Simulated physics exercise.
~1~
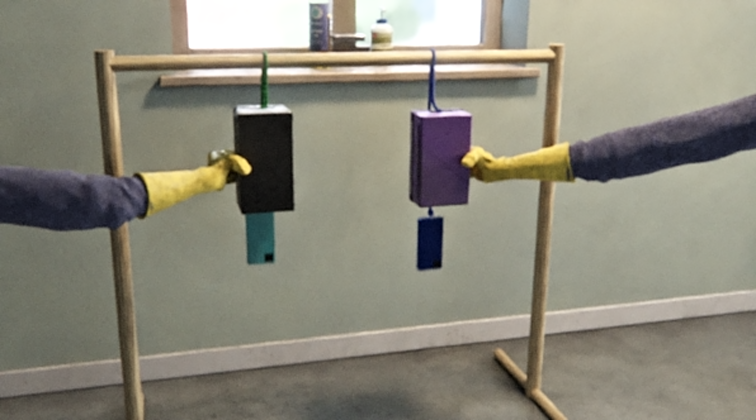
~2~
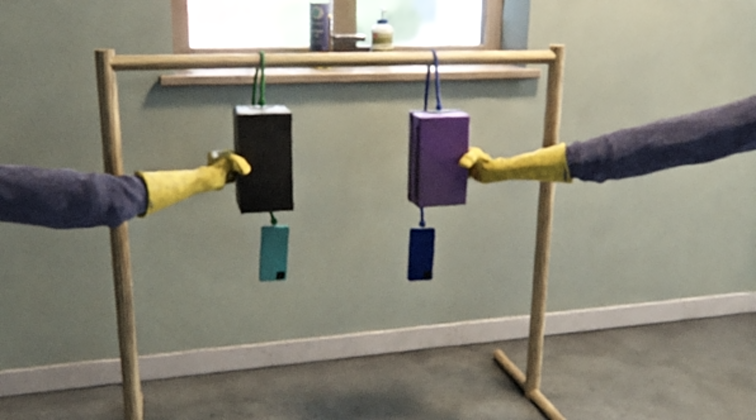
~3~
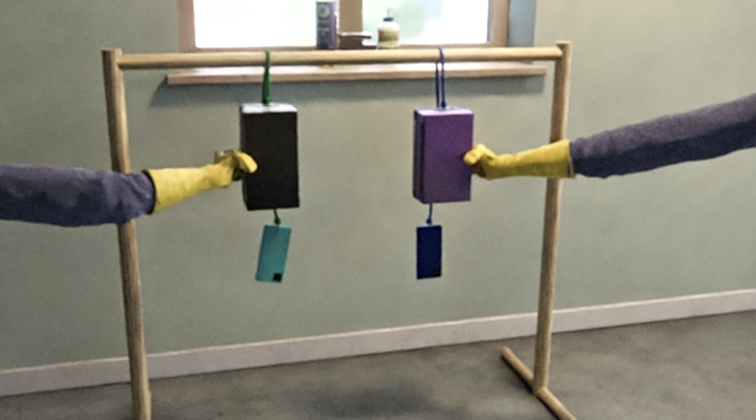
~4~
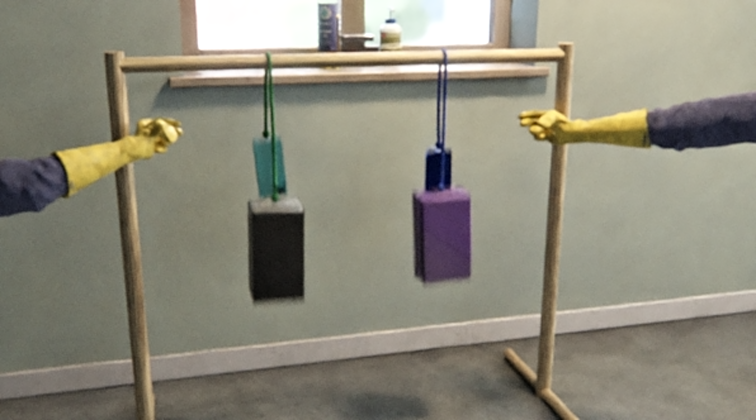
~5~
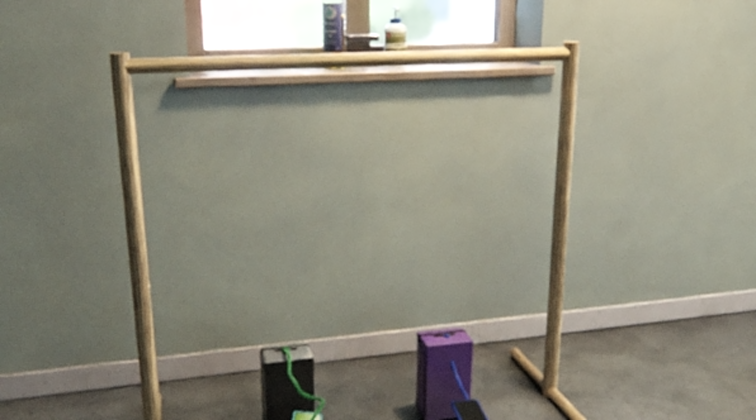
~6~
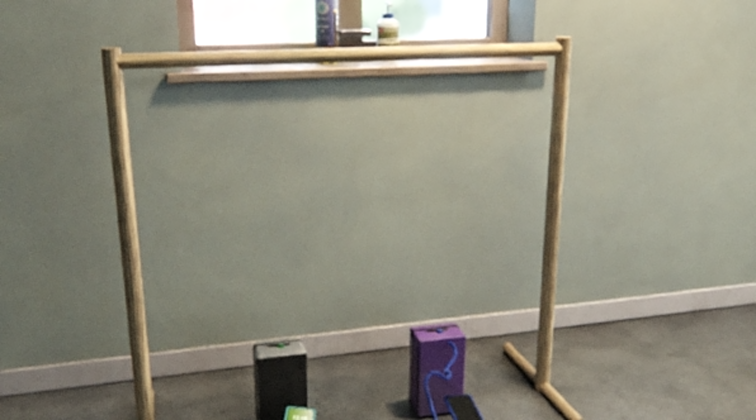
A black case and a purple case hang from a wooden rail on green and blue cords, each held by a yellow-gloved hand reaching in from the side. Below them dangle a teal phone-like slab on the left and a dark blue one on the right, both shifting slightly. The hands let go and draw back, and both cases drop while the slabs rise toward the rail. The cords then come off the rail, and everything falls. Both cases end upright on the grey floor, the slabs and loose cords beside them, beneath the bare rail.
